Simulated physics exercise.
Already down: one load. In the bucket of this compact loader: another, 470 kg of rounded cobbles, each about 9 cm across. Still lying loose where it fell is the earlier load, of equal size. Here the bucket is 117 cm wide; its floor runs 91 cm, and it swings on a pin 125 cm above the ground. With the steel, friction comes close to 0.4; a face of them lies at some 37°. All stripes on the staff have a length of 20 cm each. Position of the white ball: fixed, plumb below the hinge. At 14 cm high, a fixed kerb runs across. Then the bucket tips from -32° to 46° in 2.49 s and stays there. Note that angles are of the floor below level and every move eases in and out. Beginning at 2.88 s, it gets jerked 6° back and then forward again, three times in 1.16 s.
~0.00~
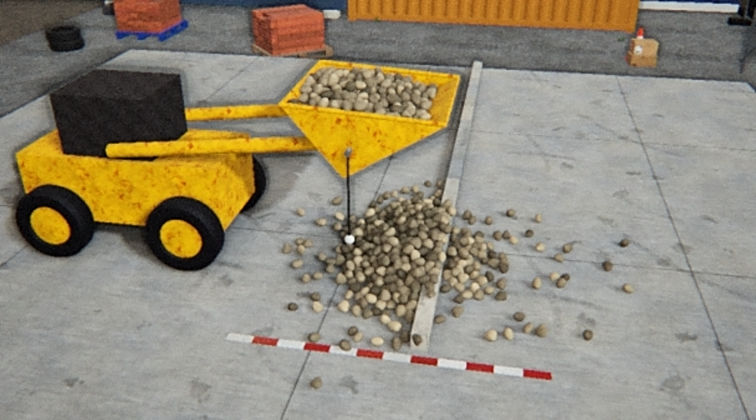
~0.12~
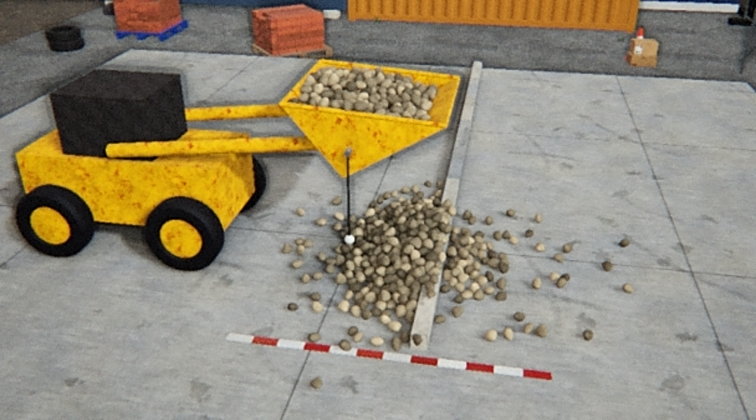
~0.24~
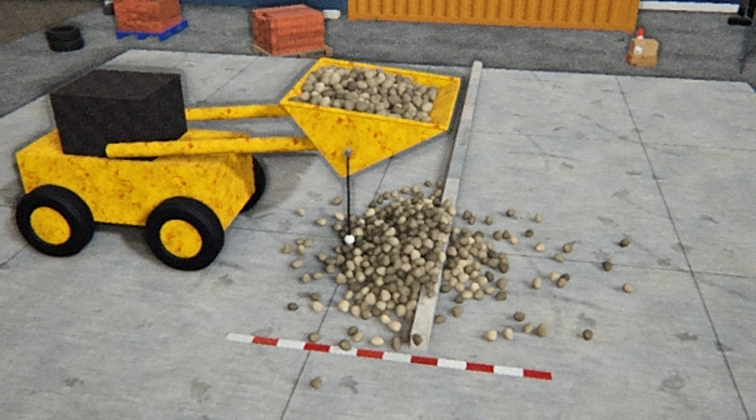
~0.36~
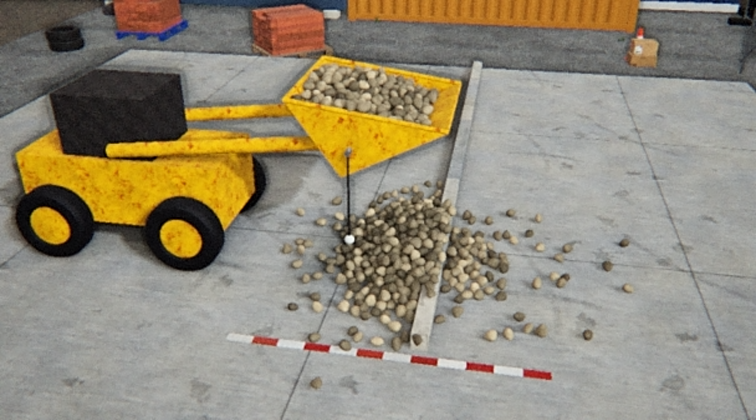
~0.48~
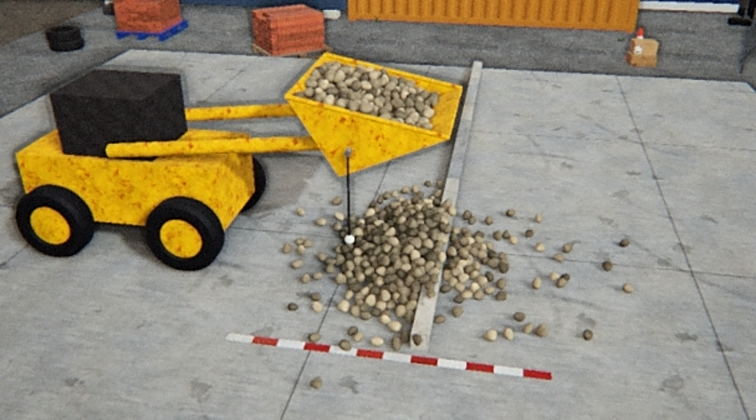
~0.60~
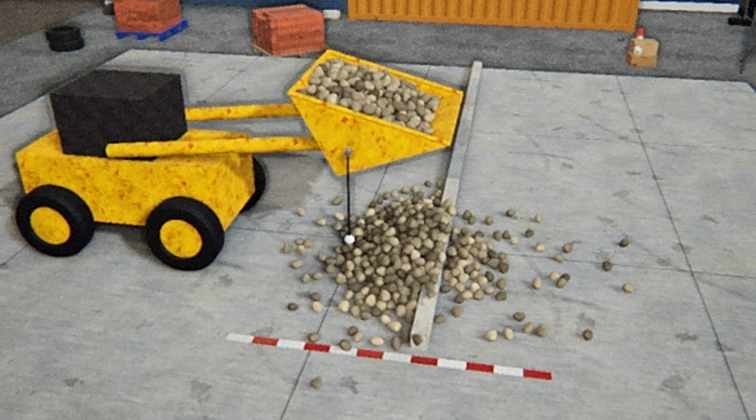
The yellow loader's bucket, heaped with rounded stones, begins almost still above a loose pile of similar stones spread around a long, narrow kerb. It then slowly tilts a little, its right-hand lip dipping as the stones inside shift slightly, while the loader's wheels and the pile below stay still.
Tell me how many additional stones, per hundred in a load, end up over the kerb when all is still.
Some 92 in every hundred.
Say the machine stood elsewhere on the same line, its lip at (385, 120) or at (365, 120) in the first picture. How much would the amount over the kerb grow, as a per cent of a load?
25 %, then 10 %.
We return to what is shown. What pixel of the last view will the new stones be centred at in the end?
(486, 254).
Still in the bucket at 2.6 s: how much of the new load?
It holds some 0 percent.
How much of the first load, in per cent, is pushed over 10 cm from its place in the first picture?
Roughly 10 % of them.
After 1.9 s the floor is at 34°; in per cent of one load, 72 in the bucket, 96 on this side of the kerb, 32 over the kerb; the foremost stones are at (588, 273).
After 2.6 s the floor is at 46°; in per cent of one load, 0 in the bucket, 100 on this side of the kerb, 100 over the kerb; the foremost stones are at (599, 271).
After 4.5 s the floor is at 46°; in per cent of one load, 0 in the bucket, 93 on this side of the kerb, 108 over the kerb; the foremost stones are at (614, 272).
After 7.2 s the floor is at 46°; in per cent of one load, 0 in the bucket, 93 on this side of the kerb, 108 over the kerb; the foremost stones are at (614, 272). Net gain over the kerb, 92.
